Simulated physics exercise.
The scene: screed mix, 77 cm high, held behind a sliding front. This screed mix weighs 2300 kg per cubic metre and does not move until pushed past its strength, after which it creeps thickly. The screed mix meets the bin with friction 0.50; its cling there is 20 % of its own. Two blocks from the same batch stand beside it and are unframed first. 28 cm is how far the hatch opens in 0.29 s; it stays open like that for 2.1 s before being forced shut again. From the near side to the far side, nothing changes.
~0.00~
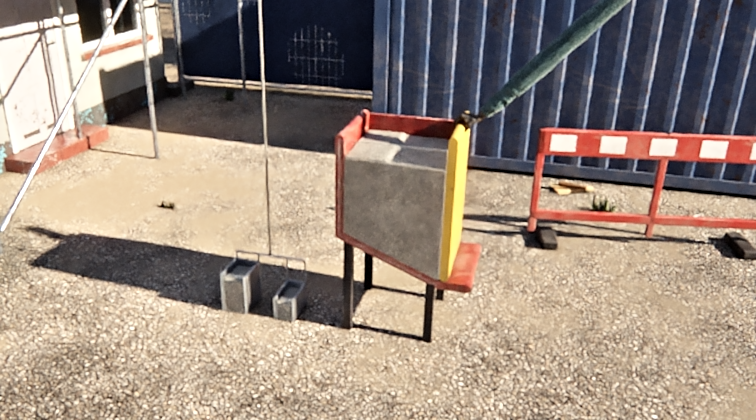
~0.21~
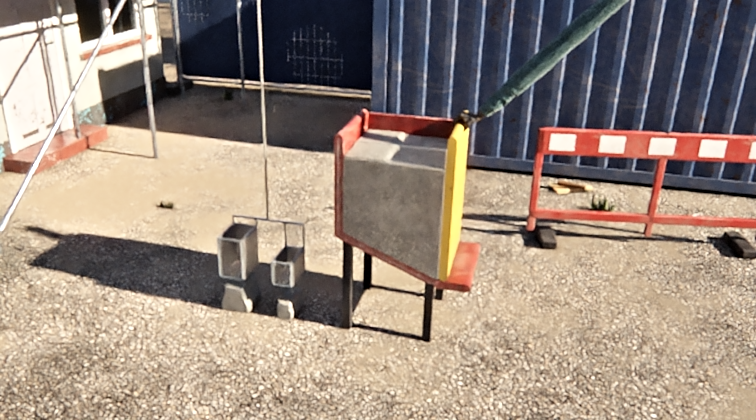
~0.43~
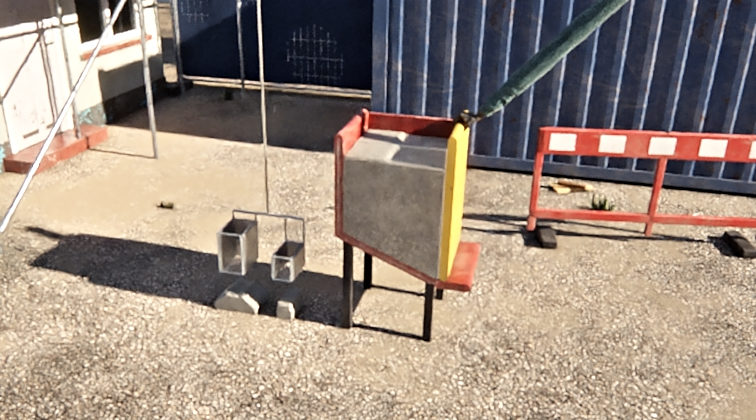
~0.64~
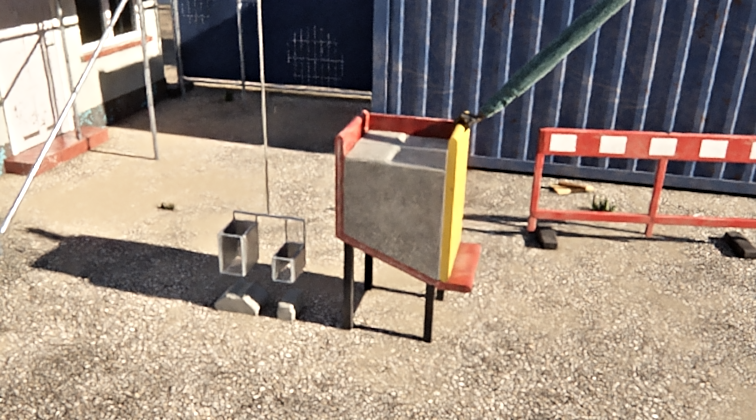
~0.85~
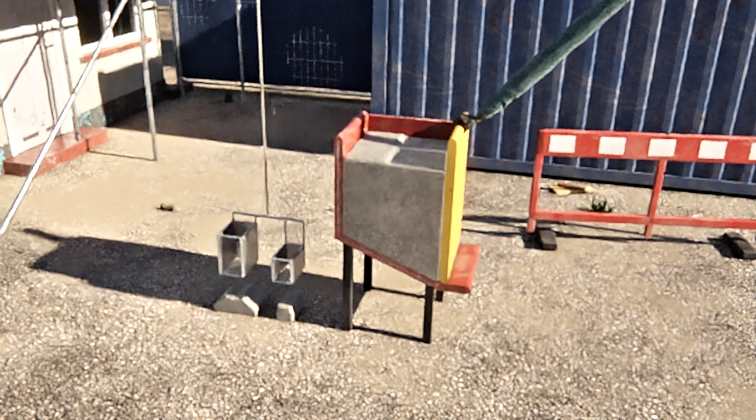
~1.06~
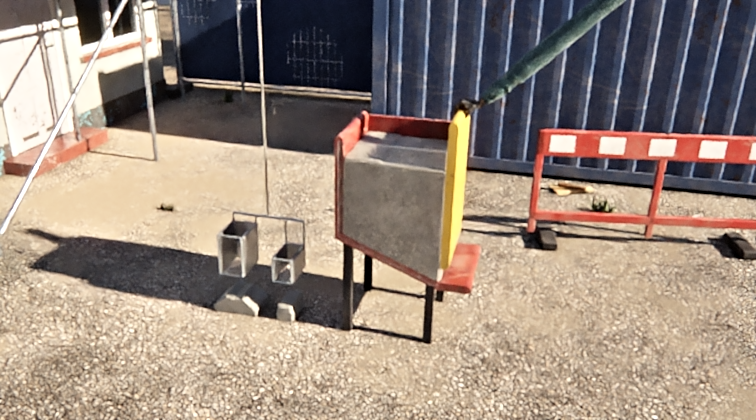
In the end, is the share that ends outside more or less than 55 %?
Result: Exceeding 55 per cent.
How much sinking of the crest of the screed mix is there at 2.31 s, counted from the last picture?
By my estimate, near 36 cm.
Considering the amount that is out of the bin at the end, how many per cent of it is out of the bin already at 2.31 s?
Value noted: About 70 per cent.
By 1.64 s, the hatch is 28 cm open and 26 % is out.
By 2.31 s, the hatch is 28 cm open and 61 % is out.
By 2.99 s, the hatch is 28 cm open and 81 % is out.
By 3.67 s, the hatch is 6.9 cm open and 90 % is out.
By 4.34 s, at the end, the hatch is shut and 90 % is out.
